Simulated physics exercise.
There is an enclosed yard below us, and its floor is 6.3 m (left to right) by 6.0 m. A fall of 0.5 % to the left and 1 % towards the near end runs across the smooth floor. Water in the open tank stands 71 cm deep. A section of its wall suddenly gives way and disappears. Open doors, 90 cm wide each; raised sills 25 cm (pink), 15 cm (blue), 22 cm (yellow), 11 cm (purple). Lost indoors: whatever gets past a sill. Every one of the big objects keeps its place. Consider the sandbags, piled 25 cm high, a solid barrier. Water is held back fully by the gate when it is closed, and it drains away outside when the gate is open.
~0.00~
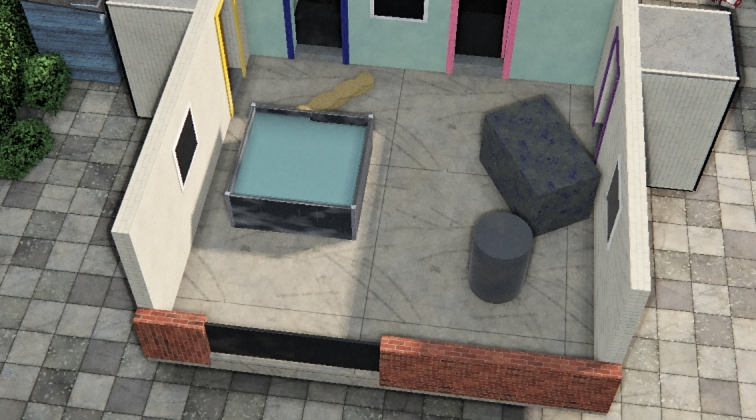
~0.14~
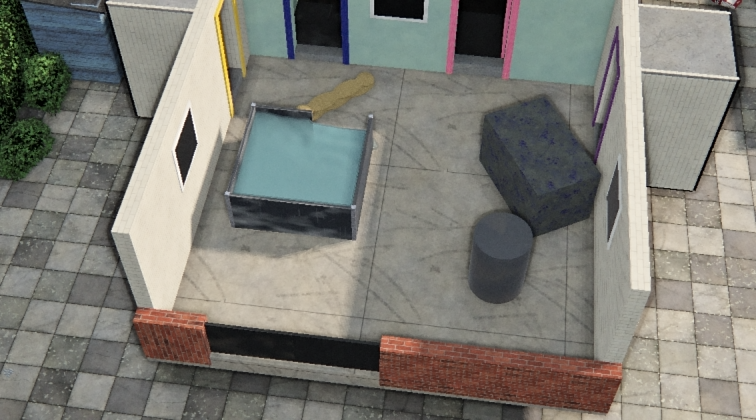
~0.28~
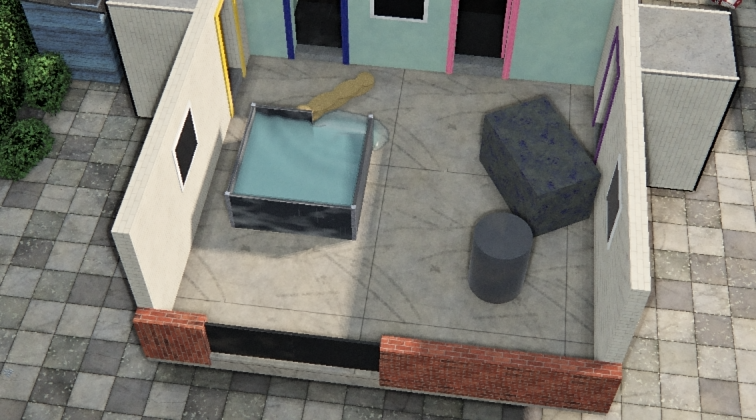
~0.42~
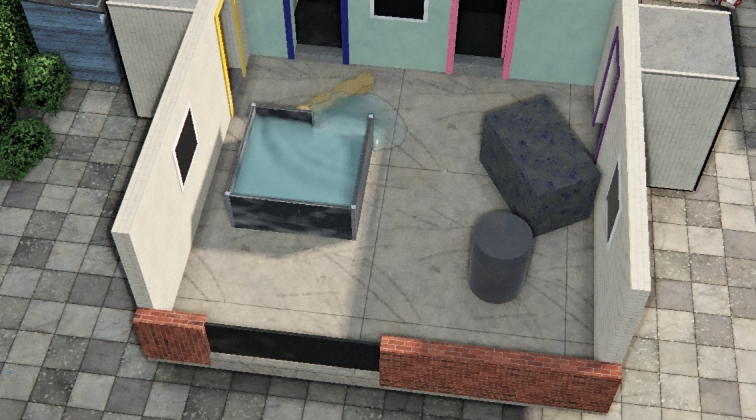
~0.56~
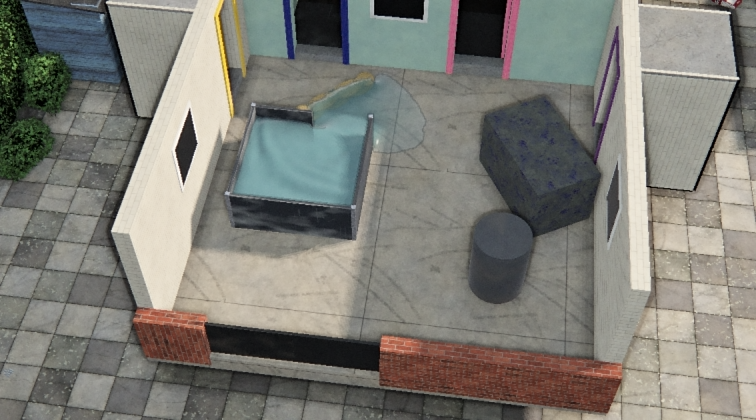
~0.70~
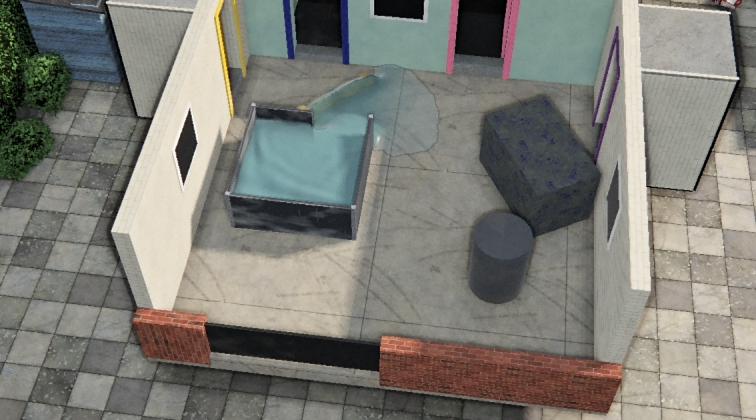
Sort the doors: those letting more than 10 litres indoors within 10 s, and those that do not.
The pink door is among those that do not; the blue door is among those that do not; the yellow door is among those that do not; the purple door is among those letting more in.
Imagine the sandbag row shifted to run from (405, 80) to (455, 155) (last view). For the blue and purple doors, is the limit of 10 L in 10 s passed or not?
Blue exceeded, purple within the limit.
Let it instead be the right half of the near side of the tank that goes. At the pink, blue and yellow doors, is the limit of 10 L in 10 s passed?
Here's how it goes: Pink falls short, blue falls short, yellow falls short.
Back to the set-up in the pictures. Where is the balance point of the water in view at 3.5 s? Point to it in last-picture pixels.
Close to (379, 143) in the last picture.
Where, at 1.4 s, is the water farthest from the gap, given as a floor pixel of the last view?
Point: Roughly (514, 82) in the last view.
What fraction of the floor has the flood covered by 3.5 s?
Covered: Roughly 40 %.
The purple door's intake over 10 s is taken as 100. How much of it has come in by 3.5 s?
Some 15 in a hundred.
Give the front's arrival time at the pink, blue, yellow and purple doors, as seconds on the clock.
Pink: 1.2 s; blue: 1.3 s; yellow: 1.8 s; purple: 2.2 s.
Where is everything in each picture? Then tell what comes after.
In the first picture, still water, 71 cm deep, in the open tank at (302, 158).
In the second picture, the front is at (373, 142), 0.5 m from the gap on the open tank's far side; 0.2 m2 of floor is under water; 71 cm left at the back of the open tank.
In the third picture, the front is at a hidden place, 0.8 m from the gap on the open tank's far side; 0.8 m2 of floor is under water; 71 cm left at the back of the open tank.
In the fourth picture, water pours out on the open tank's far side and has run 1.3 m, to (367, 95); typically 12 cm deep outside, 71 cm at the open tank's back.
In the fifth picture, water pours out on the open tank's far side and has run 1.8 m, to (384, 78); typically 8 cm deep outside, 67 cm at the open tank's back.
In the sixth picture, water pours out on the open tank's far side and has run 2.2 m, to (406, 70); typically 7 cm deep outside, 61 cm at the open tank's back.
After 1.4 s water covers 20 % of the floor and is deepest (46 cm) near (337, 110); pink door 18 cm at the sill, 0 L in, blue door 5 cm at the sill, 0 L in, yellow door not reached, purple door not reached.
After 2.2 s water covers 30 % of the floor and is deepest (38 cm) near (337, 110); pink door 21 cm at the sill, 0 L in, blue door 12 cm at the sill, 0 L in, yellow door 6 cm at the sill, 0 L in, purple door 10 cm at the sill, 0 L in.
After 3.5 s water covers 40 % of the floor and is deepest (44 cm) near (584, 207); pink door 14 cm at the sill, 0 L in, blue door 5 cm at the sill, 0 L in, yellow door 15 cm at the sill, 0 L in, purple door 24 cm at the sill, 47 L in.
After 6.0 s water covers 55 % of the floor and is deepest (25 cm) near (534, 91); pink door 9 cm at the sill, 0 L in, blue door 7 cm at the sill, 0 L in, yellow door 12 cm at the sill, 0 L in, purple door 22 cm at the sill, 217 L in.
After 10.0 s water covers 85 % of the floor and is deepest (12 cm) near (584, 207); pink door 11 cm at the sill, 0 L in, blue door 6 cm at the sill, 0 L in, yellow door 7 cm at the sill, 0 L in, purple door 11 cm at the sill, 296 L in.
